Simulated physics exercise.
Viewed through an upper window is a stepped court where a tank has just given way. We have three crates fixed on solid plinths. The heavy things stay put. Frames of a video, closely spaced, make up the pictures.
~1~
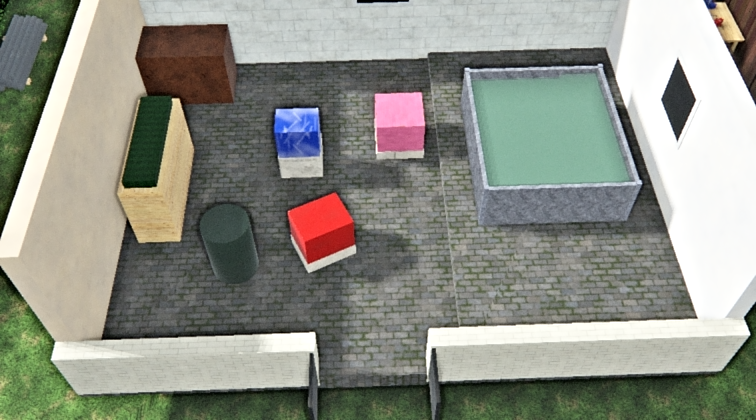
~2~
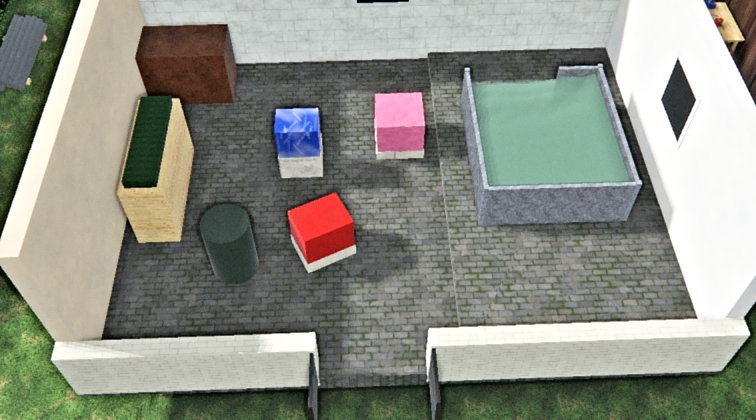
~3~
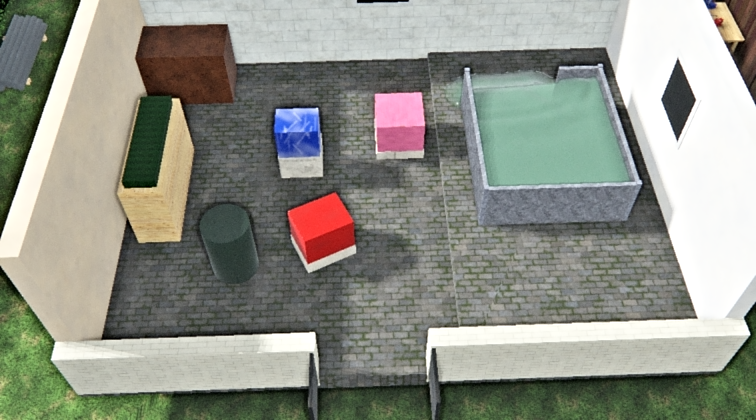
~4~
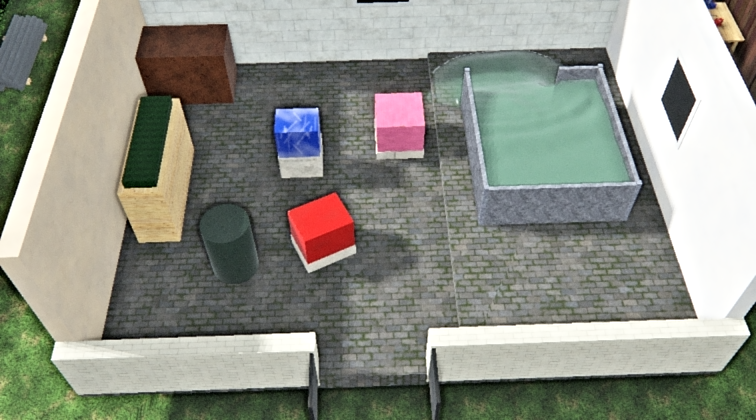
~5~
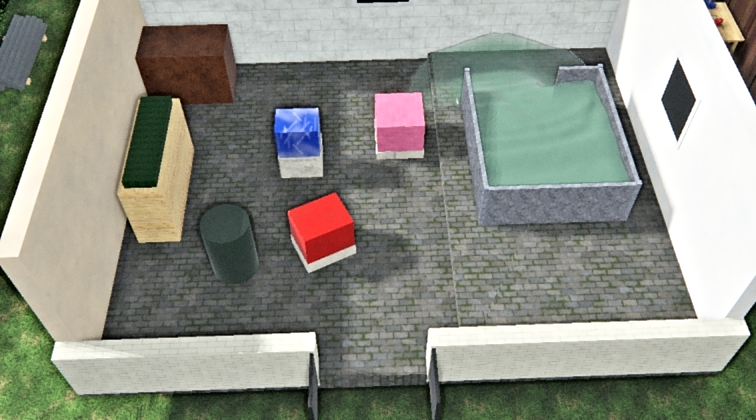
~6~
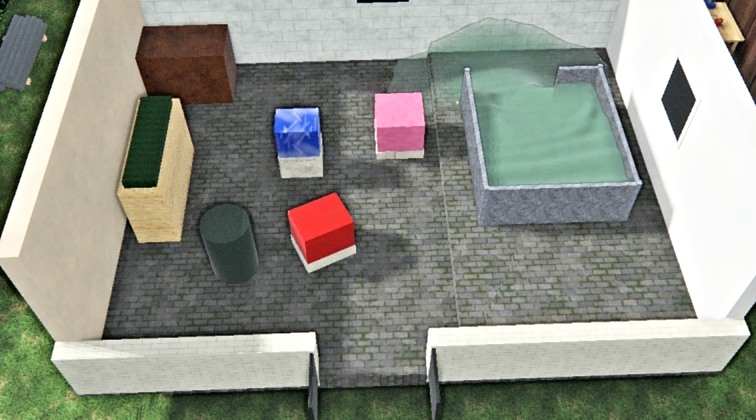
Walled paved court with coloured blocks, where greenish water pours through a gap in an open tank's far side, spreading left.
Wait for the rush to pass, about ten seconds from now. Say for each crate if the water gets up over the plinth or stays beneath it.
My prediction: Red crate: High enough. Pink crate: High enough. Blue crate: High enough.
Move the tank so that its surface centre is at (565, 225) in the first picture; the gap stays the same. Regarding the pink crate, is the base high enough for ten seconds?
One by one: Pink crate is soaked.
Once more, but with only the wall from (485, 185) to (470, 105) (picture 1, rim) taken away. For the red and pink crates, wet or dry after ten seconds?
Observed: Red crate is doused; pink crate is doused.
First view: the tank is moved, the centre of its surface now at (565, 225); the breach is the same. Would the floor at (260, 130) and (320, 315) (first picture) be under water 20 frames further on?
The first spot is inundated and the second is not reached.
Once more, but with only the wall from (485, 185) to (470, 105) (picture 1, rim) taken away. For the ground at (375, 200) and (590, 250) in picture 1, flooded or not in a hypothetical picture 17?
Going point by point, the first is waterlogged and the second is high and dry.
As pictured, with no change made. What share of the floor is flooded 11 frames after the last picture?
Close to 30 in a hundred, I think.
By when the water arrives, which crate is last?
Last of all: The red one.
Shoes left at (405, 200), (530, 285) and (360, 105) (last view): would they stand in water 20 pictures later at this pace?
Going through them in order, I'd call them clear, clear and drenched.
A moment on, water covers 15 % of the floor; the red crate not reached, the pink crate not reached, the blue crate not reached.
Next, water covers 30 % of the floor; the red crate not reached, the pink crate water round its plinth, the blue crate not reached.
Then, water covers 50 % of the floor; the red crate not reached, the pink crate water round its plinth, the blue crate water round its plinth.
Later, water covers 85 % of the floor; the red crate water round its plinth, the pink crate water round its plinth, the blue crate water round its plinth.
In the end, water covers 95 % of the floor; the red crate stayed above the water, the pink crate stayed above the water, the blue crate stayed above the water.
